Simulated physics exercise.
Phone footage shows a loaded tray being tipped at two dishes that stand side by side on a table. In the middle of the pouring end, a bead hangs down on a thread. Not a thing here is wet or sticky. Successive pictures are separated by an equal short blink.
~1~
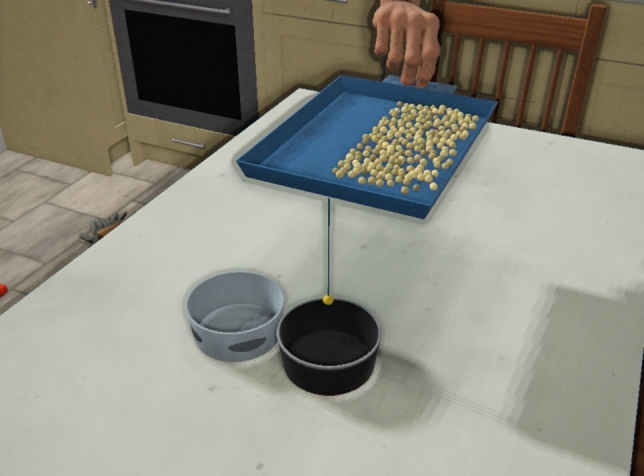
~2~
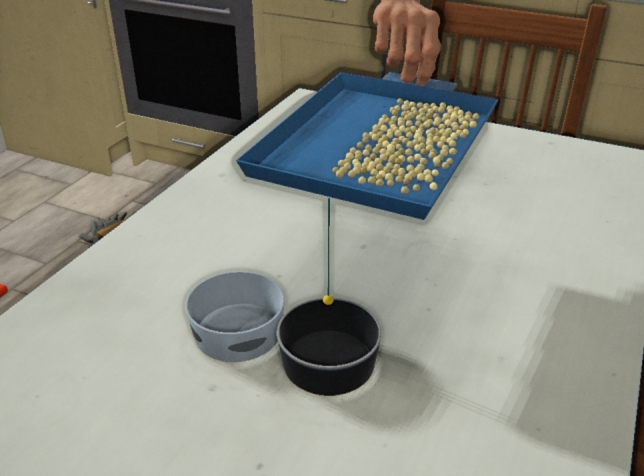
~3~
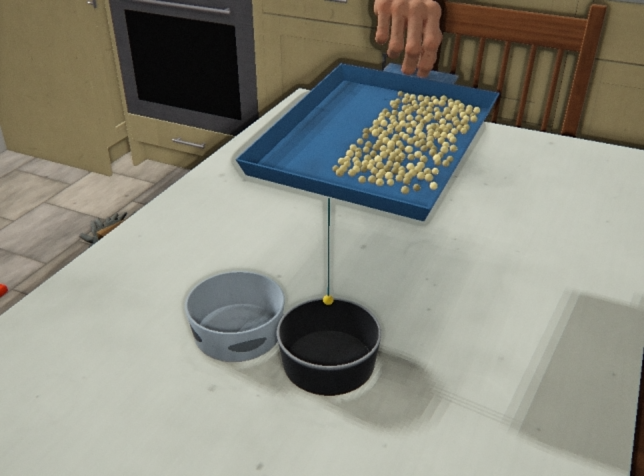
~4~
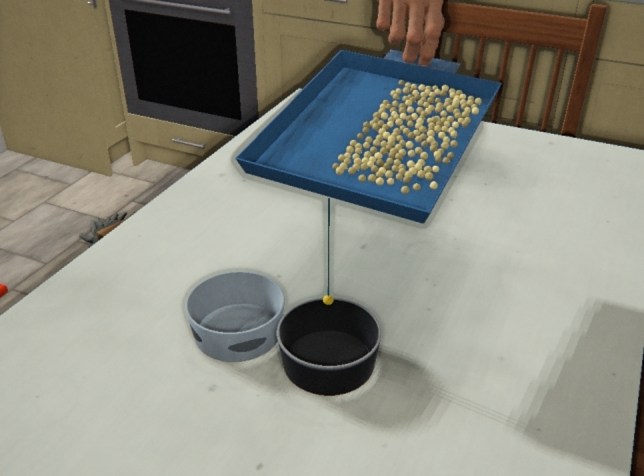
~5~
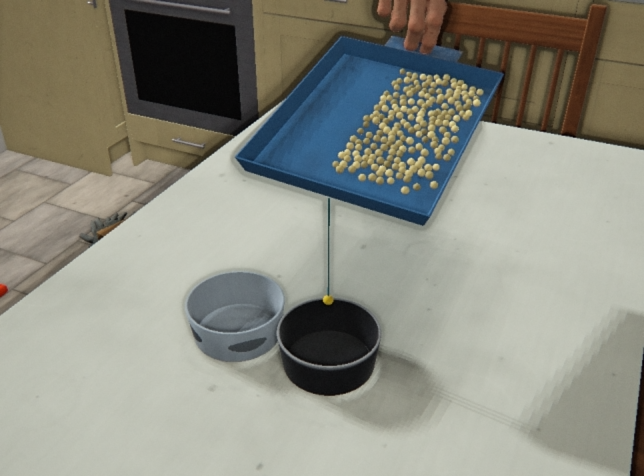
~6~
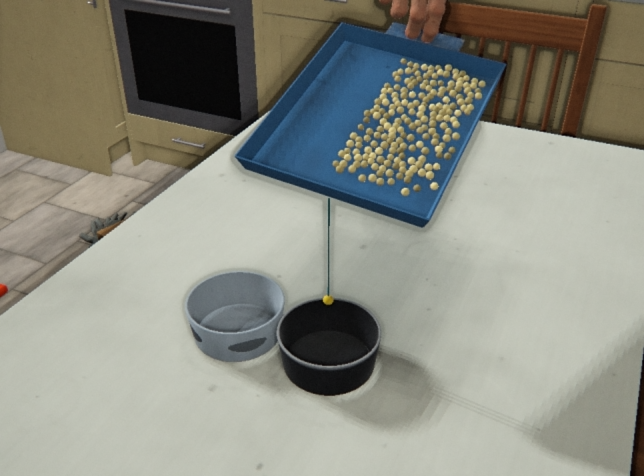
A hand steadily raises the back of a blue tray of beans above two dishes.
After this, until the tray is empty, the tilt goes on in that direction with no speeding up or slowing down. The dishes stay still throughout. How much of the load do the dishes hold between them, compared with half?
The catch is worse than half, if you ask me.
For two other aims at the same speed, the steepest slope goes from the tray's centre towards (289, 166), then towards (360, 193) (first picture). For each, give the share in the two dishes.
Near 90 % and, after that, 40 %.
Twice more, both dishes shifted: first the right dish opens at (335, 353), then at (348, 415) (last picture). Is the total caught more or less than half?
Try 1: Not up to half; try 2: Not up to half.
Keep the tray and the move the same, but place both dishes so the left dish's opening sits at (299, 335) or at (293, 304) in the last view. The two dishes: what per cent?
90 %, then 90 %.
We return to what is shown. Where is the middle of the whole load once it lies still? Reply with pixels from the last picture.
At about (414, 392), give or take.
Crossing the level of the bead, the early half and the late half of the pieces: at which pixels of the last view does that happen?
Around (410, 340) first; around (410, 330) second.
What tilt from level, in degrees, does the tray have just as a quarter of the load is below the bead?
Angle: Close to 90°.
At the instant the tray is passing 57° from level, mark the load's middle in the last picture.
Roughly at (403, 197).
Just after the last frame, tray tipped steeply; almost all on the tray; just a few in the air.
A moment on, tray tipped right over; roughly a quarter on the tray; about a tenth in the right dish; roughly a third outside both; roughly a third in the air.
Further on, tray tipped past a quarter turn; about a tenth in the right dish; the larger part outside both.
When it is over, tray tipped past a quarter turn; about a tenth in the right dish; not one in the left dish; the larger part outside both.
